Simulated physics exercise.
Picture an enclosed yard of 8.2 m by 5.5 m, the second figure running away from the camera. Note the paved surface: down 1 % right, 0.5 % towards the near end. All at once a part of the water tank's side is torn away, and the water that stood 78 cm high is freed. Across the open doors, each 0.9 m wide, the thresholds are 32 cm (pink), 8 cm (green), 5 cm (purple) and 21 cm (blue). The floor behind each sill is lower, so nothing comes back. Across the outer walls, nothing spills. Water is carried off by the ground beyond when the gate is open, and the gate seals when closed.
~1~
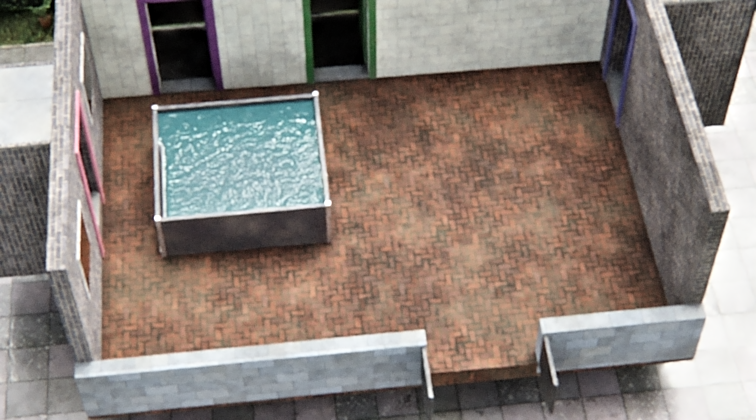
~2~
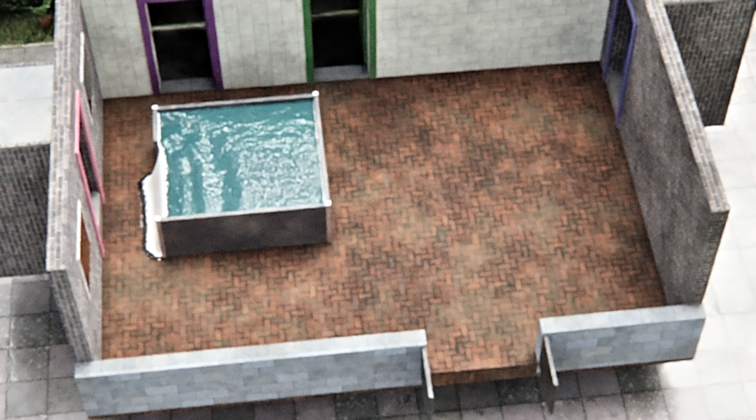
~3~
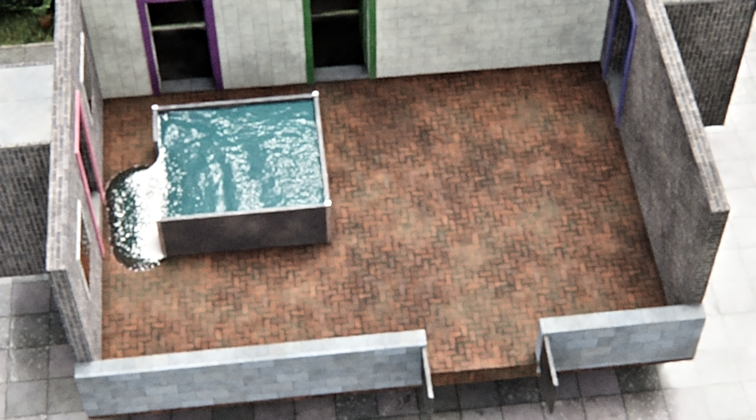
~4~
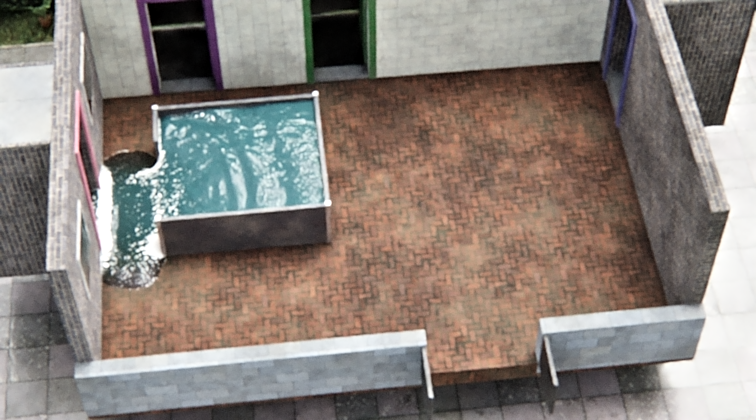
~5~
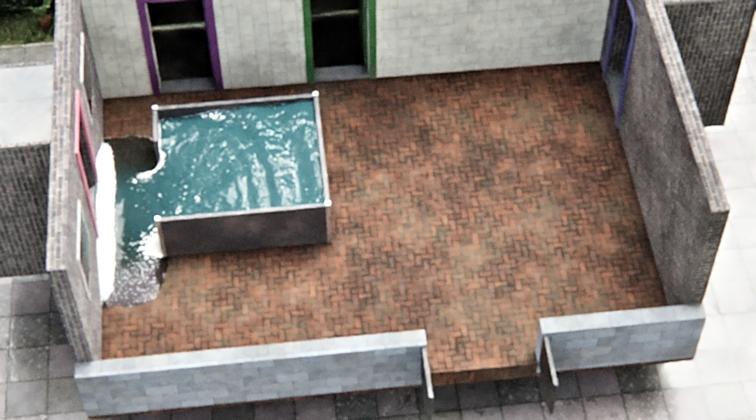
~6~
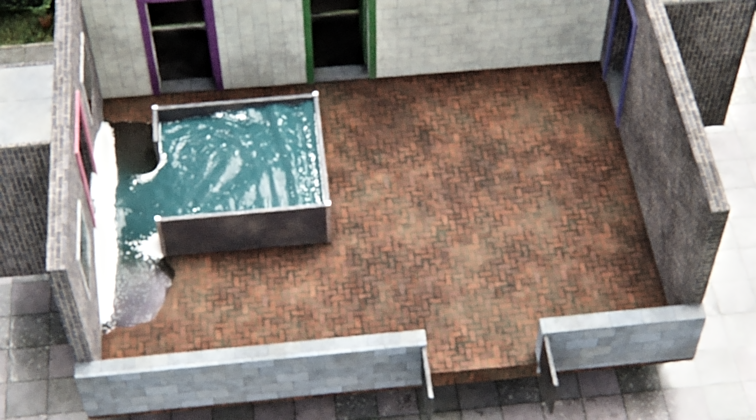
A walled yard paved in reddish-brown herringbone brick is seen from high above, with pale walls at the back, grey ones around the other sides and a gap in the low front wall. A square tank of teal water stands at the left, near purple- and green-framed openings. Its left side breaks open and foaming water pours out, reaches the left wall and spreads along it, while the camera stays still.
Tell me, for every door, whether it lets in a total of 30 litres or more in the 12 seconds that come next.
For every door: The pink door does; the green door does not; the purple door does; the blue door does not.
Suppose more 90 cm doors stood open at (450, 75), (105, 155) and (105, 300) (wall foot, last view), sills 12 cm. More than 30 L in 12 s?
Check each in turn: The first fails, the second succeeds, the third succeeds.
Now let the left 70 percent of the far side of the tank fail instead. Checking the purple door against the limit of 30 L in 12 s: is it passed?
At the purple door the limit is exceeded.
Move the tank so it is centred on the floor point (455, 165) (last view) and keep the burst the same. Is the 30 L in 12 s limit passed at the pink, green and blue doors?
Lab note: Pink door limit not exceeded; green door limit not exceeded; blue door limit not exceeded.
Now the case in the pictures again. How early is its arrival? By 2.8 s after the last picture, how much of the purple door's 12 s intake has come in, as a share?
Roughly 50%.
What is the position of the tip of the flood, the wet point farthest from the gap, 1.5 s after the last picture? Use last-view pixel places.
Point: Roughly (373, 363) in the last view.
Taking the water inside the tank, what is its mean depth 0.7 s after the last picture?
Roughly 51 centimetres.
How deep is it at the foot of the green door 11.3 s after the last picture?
I'd put it near 4.5 cm.
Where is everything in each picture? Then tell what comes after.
The water tank at (240, 159) is whole and still, 78 cm deep, in the first picture.
Water pours out at (163, 201) and has run 0.8 m, to (160, 257); typically 10 cm deep outside, 78 cm at the water tank's back, in the second picture.
The front is at (136, 266), 1.0 m from the gap at (164, 204); 1.2 m2 of floor is under water; 78 cm left at the back of the water tank, in the third picture.
Water pours out at (164, 205) and has run 1.4 m, to (107, 278); typically 17 cm deep outside, 78 cm at the water tank's back, in the fourth picture.
Water pours out at (164, 206) and has run 1.8 m, to (104, 142); typically 15 cm deep outside, 78 cm at the water tank's back, in the fifth picture.
Water pours out at (164, 206) and has run 2.2 m, to (103, 330); typically 19 cm deep outside, 70 cm at the water tank's back, in the sixth picture.
Then, 0.7 s after the last picture water covers 15 % of the floor and is deepest (60 cm) near (103, 233); pink door 59 cm at the sill, 122 L in, green door not reached, purple door 10 cm at the sill, 0 L in, blue door not reached.
Then, 1.5 s after the last picture water covers 25 % of the floor and is deepest (50 cm) near (103, 224); pink door 49 cm at the sill, 241 L in, green door not reached, purple door 17 cm at the sill, 26 L in, blue door not reached.
Then, 2.8 s after the last picture water covers 55 % of the floor and is deepest (32 cm) near (103, 388); pink door 27 cm at the sill, 284 L in, green door 5 cm at the sill, 0 L in, purple door 14 cm at the sill, 98 L in, blue door not reached.
Then, 6.3 s after the last picture water covers 95 % of the floor and is deepest (19 cm) near (594, 87); pink door 15 cm at the sill, 285 L in, green door 6 cm at the sill, 0 L in, purple door 9 cm at the sill, 177 L in, blue door 17 cm at the sill, 0 L in.
Then, 11.3 s after the last picture water covers 100 % of the floor and is deepest (14 cm) near (662, 337); pink door 8 cm at the sill, 285 L in, green door 4 cm at the sill, 0 L in, purple door 6 cm at the sill, 200 L in, blue door 11 cm at the sill, 0 L in.
